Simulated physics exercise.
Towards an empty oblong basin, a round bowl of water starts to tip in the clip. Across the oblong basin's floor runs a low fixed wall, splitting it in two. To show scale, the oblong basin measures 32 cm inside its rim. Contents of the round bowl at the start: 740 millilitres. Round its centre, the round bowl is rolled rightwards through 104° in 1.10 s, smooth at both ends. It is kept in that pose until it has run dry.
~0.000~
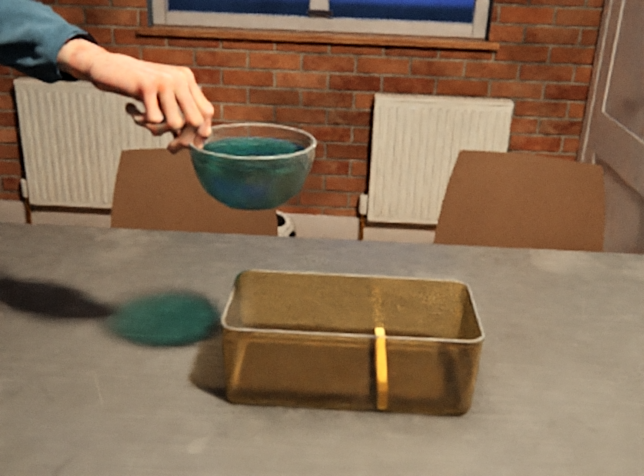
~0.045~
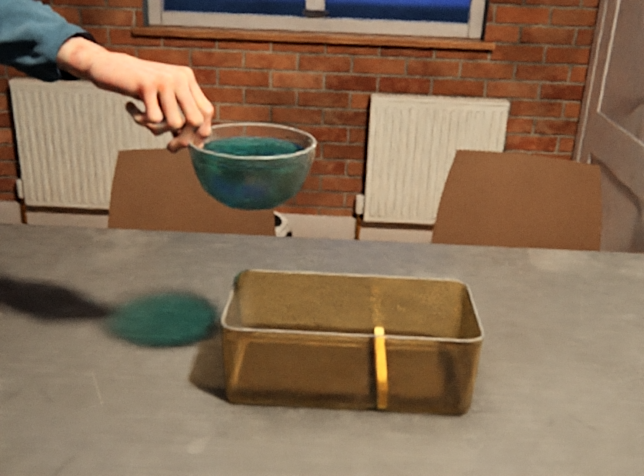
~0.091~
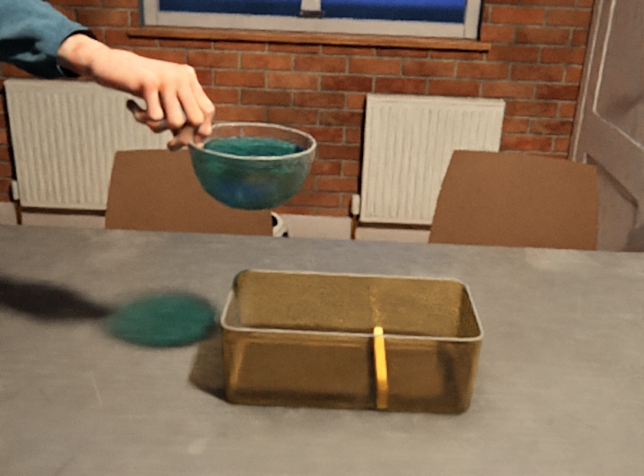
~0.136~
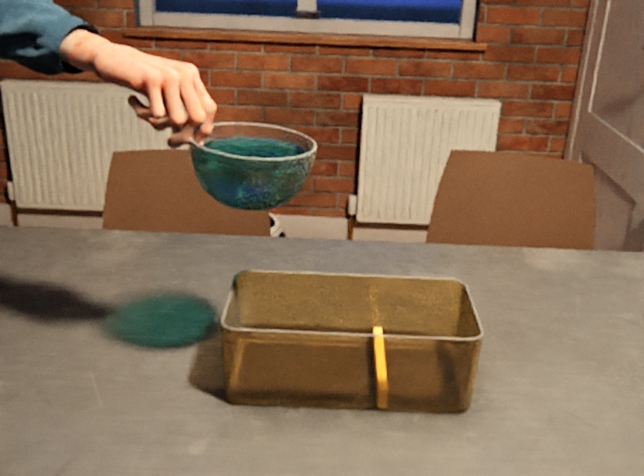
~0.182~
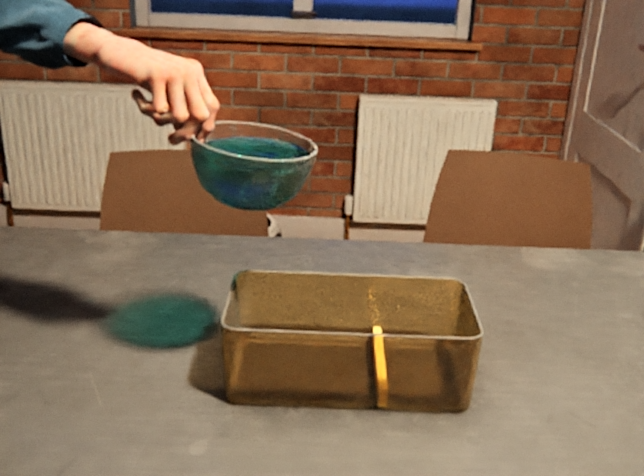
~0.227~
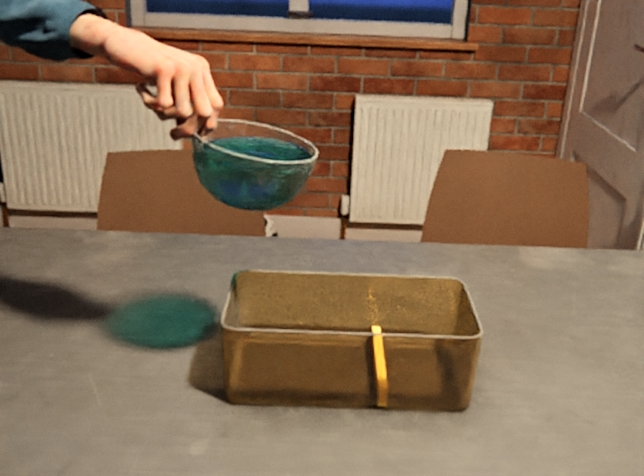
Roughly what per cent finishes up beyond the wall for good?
Roughly 26 per cent.
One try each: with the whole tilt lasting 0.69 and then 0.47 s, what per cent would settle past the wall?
I'd expect close to 20 per cent and then close to 20 per cent.
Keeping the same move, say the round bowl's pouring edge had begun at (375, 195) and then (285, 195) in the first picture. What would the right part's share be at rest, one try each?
65 and 15 %.
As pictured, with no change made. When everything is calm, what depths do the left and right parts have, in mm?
I'd expect close to 16 mm on the left and close to 12 mm on the right.
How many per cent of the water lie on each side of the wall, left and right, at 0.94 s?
62 per cent left and 22 right, roughly.
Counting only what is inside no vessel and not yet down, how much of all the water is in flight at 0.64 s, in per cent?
Roughly 38 %.
By 0.64 s the tilt is 65° and 52 per cent is still to pour, 10 is left of the wall and 0 right of it.
By 0.94 s the tilt is 99° and 4 per cent is still to pour, 62 is left of the wall and 21 right of it.
By 1.26 s the tilt is 104° and 0 per cent is still to pour, 74 is left of the wall and 25 right of it.
By 1.60 s the tilt is 104° and 0 per cent is still to pour, 72 is left of the wall and 26 right of it.
At rest 72 per cent lies left of the wall, 26 right of it and 2 outside.
